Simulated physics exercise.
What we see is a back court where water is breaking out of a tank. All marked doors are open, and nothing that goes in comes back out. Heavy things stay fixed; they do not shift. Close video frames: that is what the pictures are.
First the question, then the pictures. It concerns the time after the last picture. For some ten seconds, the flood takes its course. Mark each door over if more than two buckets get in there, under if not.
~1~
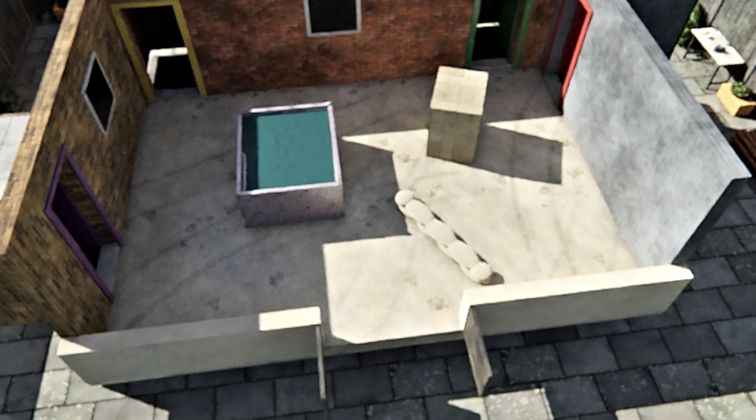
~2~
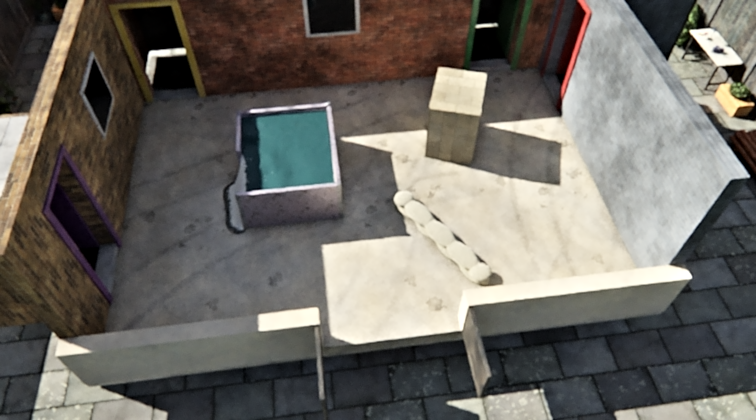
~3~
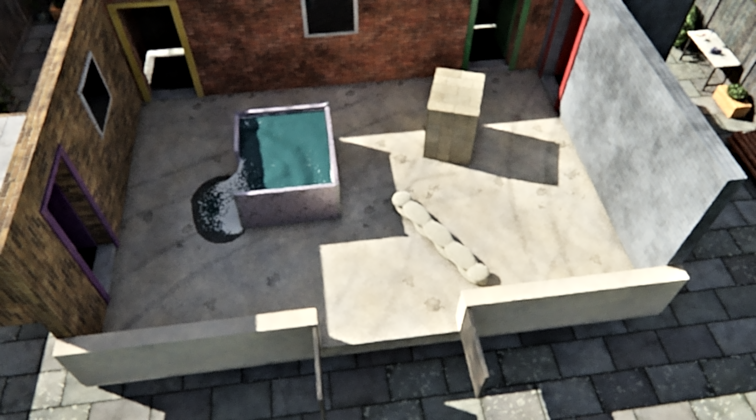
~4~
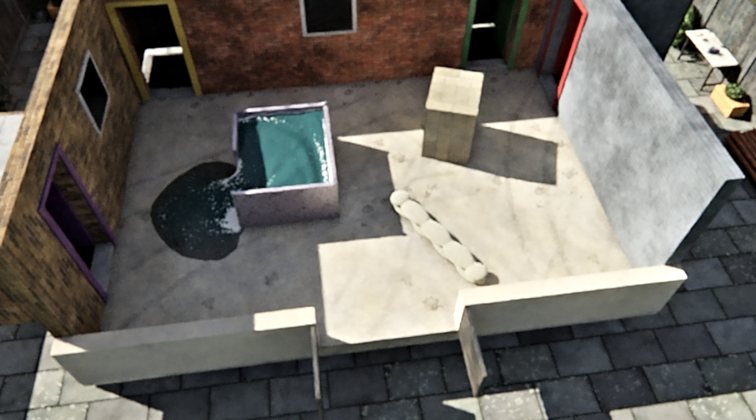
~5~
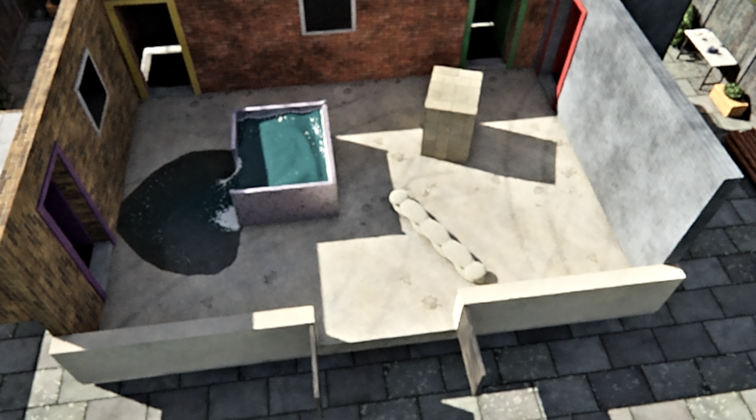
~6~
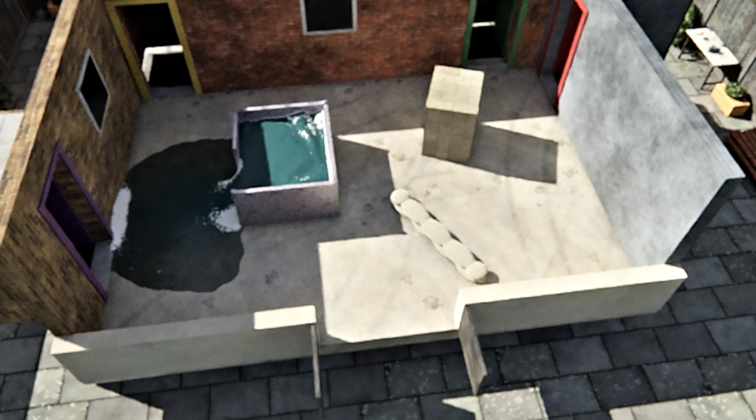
Green door - under; yellow door - over; purple door - over; red door - under.
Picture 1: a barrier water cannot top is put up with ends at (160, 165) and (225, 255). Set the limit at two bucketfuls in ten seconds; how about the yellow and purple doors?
Result - yellow door ends up above, purple door ends up beneath.
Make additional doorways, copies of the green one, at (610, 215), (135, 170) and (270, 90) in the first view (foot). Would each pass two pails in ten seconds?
Result, in listed order - doesn't reach the limit, gets past the limit, doesn't reach the limit.
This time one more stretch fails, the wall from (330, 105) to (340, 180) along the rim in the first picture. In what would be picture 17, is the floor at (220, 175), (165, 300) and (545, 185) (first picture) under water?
Log: Point 1 unreached; point 2 unreached; point 3 inundated.
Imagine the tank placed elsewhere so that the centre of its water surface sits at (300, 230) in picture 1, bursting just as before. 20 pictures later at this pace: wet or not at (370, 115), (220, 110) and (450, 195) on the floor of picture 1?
Points in order: Not reached; inundated; not reached.
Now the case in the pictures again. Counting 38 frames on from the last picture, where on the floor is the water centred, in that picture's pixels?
Close to pixel (261, 209).
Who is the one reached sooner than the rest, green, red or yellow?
The one in yellow is the one.
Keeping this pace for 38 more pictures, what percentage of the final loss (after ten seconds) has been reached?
About 70 per cent.
A moment on, water covers 15 % of the floor; the green door not reached, the yellow door not reached, the purple door over two buckets in, the red door not reached.
Next, water covers 20 % of the floor; the green door not reached, the yellow door under two buckets in, the purple door over two buckets in, the red door not reached.
Then, water covers 40 % of the floor; the green door not reached, the yellow door far over two buckets in, the purple door far over two buckets in, the red door not reached.
Later, water covers 65 % of the floor; the green door not reached, the yellow door far over two buckets in, the purple door far over two buckets in, the red door not reached.
In the end, water covers 80 % of the floor; the green door wet at the sill, nothing in, the yellow door far over two buckets in, the purple door far over two buckets in, the red door wet at the sill, nothing in.
